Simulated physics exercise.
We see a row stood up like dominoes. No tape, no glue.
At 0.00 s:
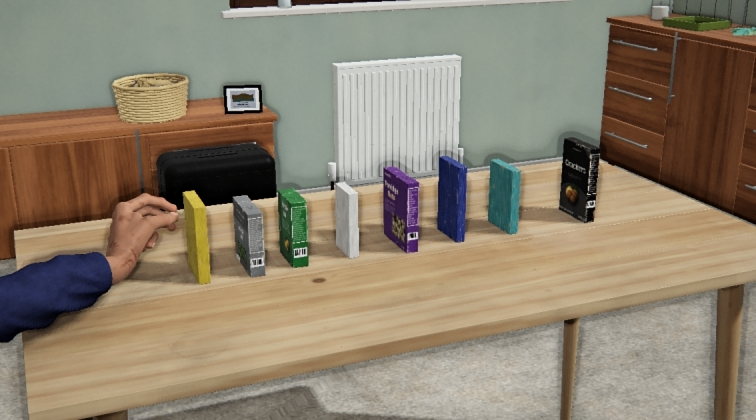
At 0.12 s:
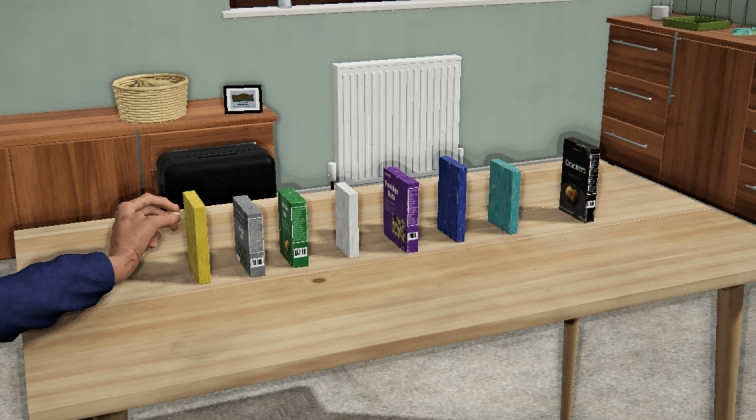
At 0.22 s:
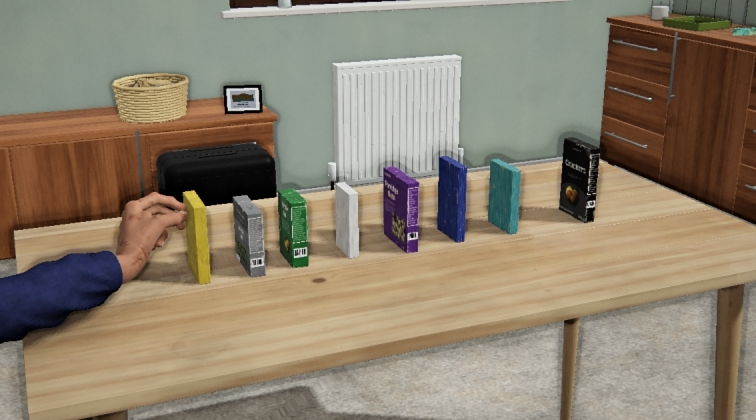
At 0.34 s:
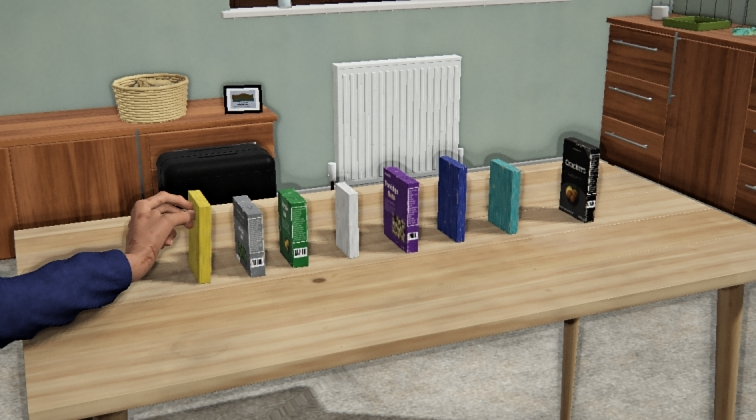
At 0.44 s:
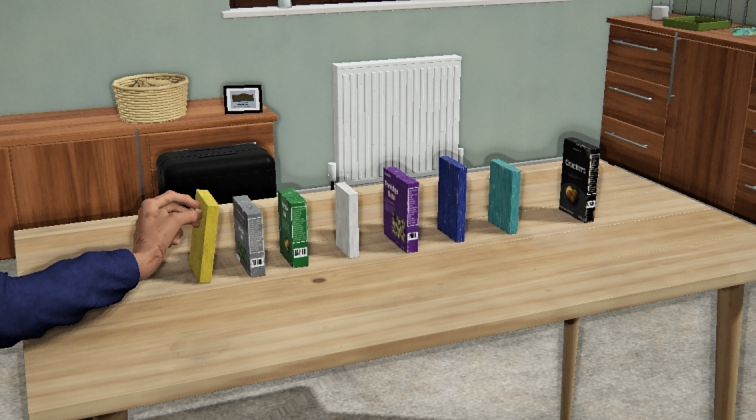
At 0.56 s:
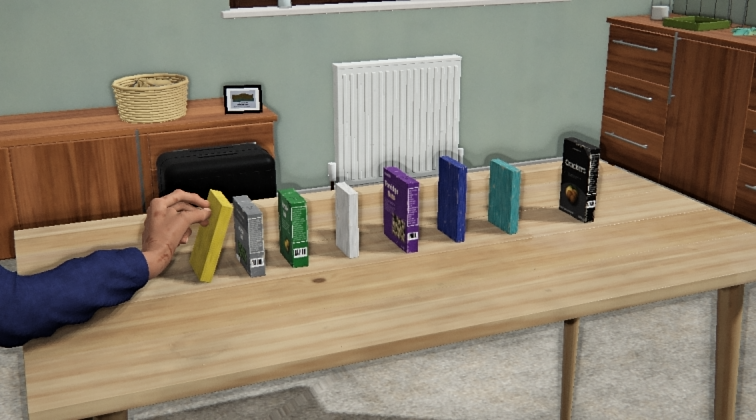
Yellow board tilting right toward a grey packet as a hand pushes its top, with other upright blocks and packets standing still.
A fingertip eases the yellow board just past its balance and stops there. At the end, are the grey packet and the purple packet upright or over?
The grey packet falls over, the purple packet falls over.
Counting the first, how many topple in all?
In all, 7.
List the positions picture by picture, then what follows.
Grey packet (249, 236); purple packet (400, 209), in the first picture.
Turquoise block (504, 197); green packet (293, 228), in the second picture.
White block (347, 220); blue board (452, 199), in the third picture.
Yellow board 4° over; turquoise block (504, 197); green packet (293, 228), in the fourth picture.
Yellow board 10° over; white block (347, 220); blue board (452, 199), in the fifth picture.
Yellow board 20° over; grey packet (249, 236); purple packet (400, 209), in the sixth picture.
By 0.86 s, yellow board 67° over; grey packet tilted by 58° near (281, 239); green packet tilted by 45°; white block tilted by 9°.
By 1.16 s, yellow board 71° over; grey packet tilted by 67° near (287, 242); purple packet tilted by 54° near (431, 214); green packet on its side.
By 1.46 s, yellow board 72° over; purple packet on its side near (440, 225); grey packet tilted by 67° near (287, 242); blue board on its side.
When it is over (3.7 s), lying over on the table, white block, blue board, grey packet, turquoise block, purple packet and green packet. End places, in pixels of the last picture, grey packet near (292, 241), purple packet near (440, 225).
